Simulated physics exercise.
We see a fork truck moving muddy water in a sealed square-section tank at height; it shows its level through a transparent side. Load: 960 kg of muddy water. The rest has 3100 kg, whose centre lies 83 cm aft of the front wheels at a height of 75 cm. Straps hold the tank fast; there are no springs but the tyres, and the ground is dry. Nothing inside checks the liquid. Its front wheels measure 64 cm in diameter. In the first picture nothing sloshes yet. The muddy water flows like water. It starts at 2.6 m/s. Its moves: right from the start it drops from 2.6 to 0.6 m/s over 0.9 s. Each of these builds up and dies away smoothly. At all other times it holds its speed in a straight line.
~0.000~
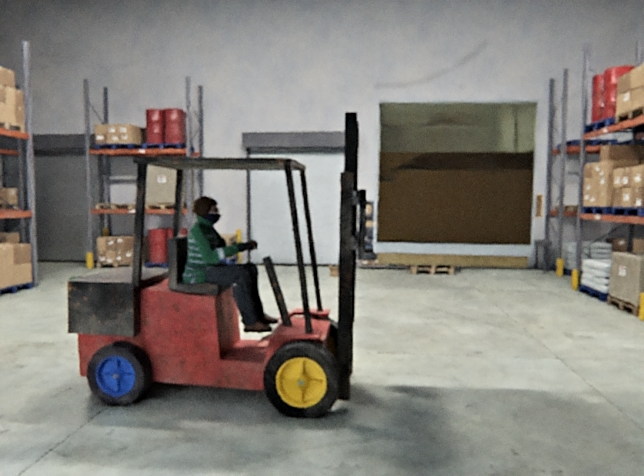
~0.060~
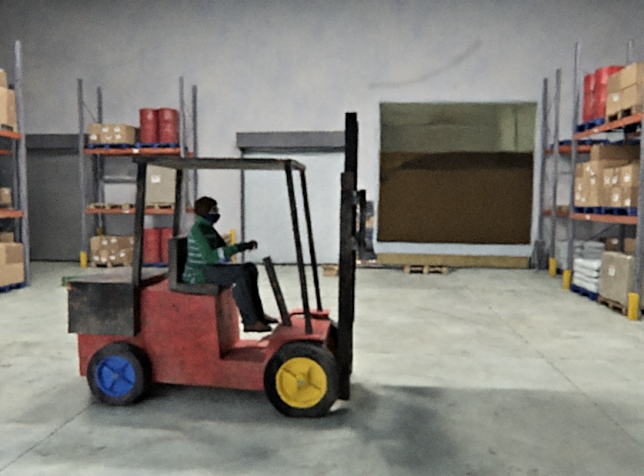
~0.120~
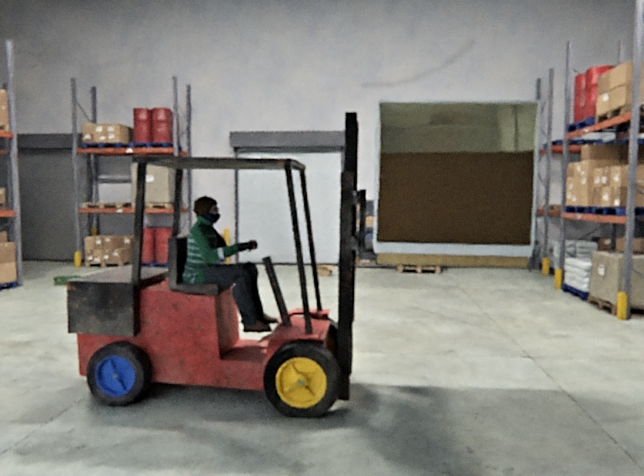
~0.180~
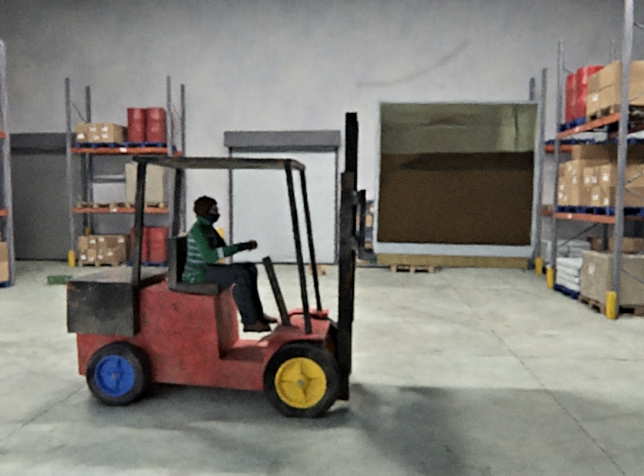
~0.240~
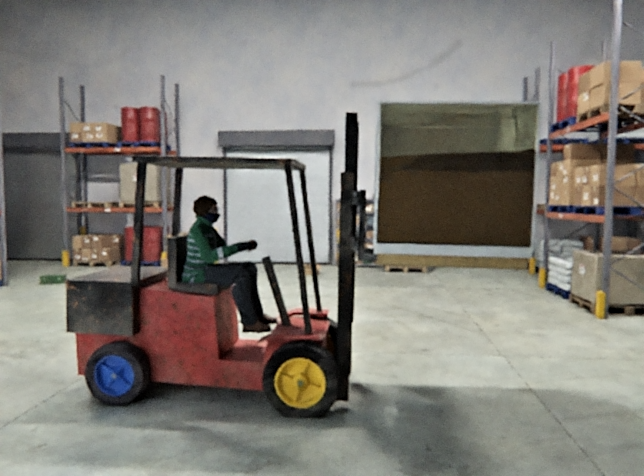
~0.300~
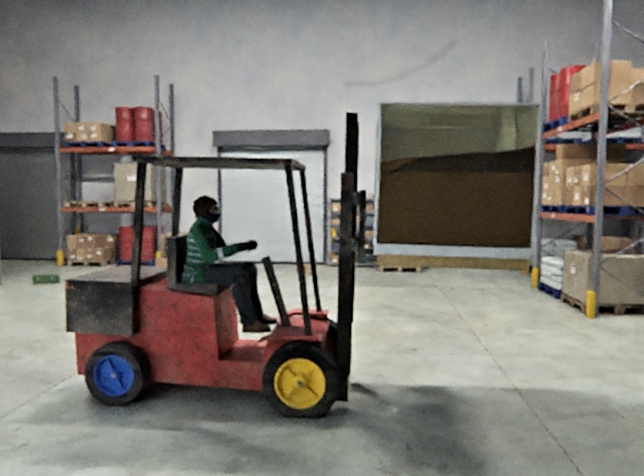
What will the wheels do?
It lifts and settles back.
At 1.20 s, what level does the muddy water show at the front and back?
Front 68 cm, back 70 cm.
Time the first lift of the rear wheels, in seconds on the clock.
At about 0.55 s.
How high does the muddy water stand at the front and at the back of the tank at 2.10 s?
Front 96 cm, back 58 cm.
Then, 0.55 s in, the lean is 1° nose down, the rear 2 cm in the air; the liquid stands 50 cm at the back and 86 cm at the front.
Then, 0.90 s in, the lean is 3° nose down, the rear 7 cm in the air; the liquid stands 45 cm at the back and 93 cm at the front.
Then, 1.20 s in, the lean is 1° nose down, the rear 2 cm in the air; the liquid stands 69 cm at the back and 68 cm at the front.
Then, 2.10 s in, the lean is 1° nose down, wheels down; the liquid stands 59 cm at the back and 96 cm at the front.
Then, 3.88 s in, all wheels are down again; the highest lift was 7 cm and the largest lean 3°.
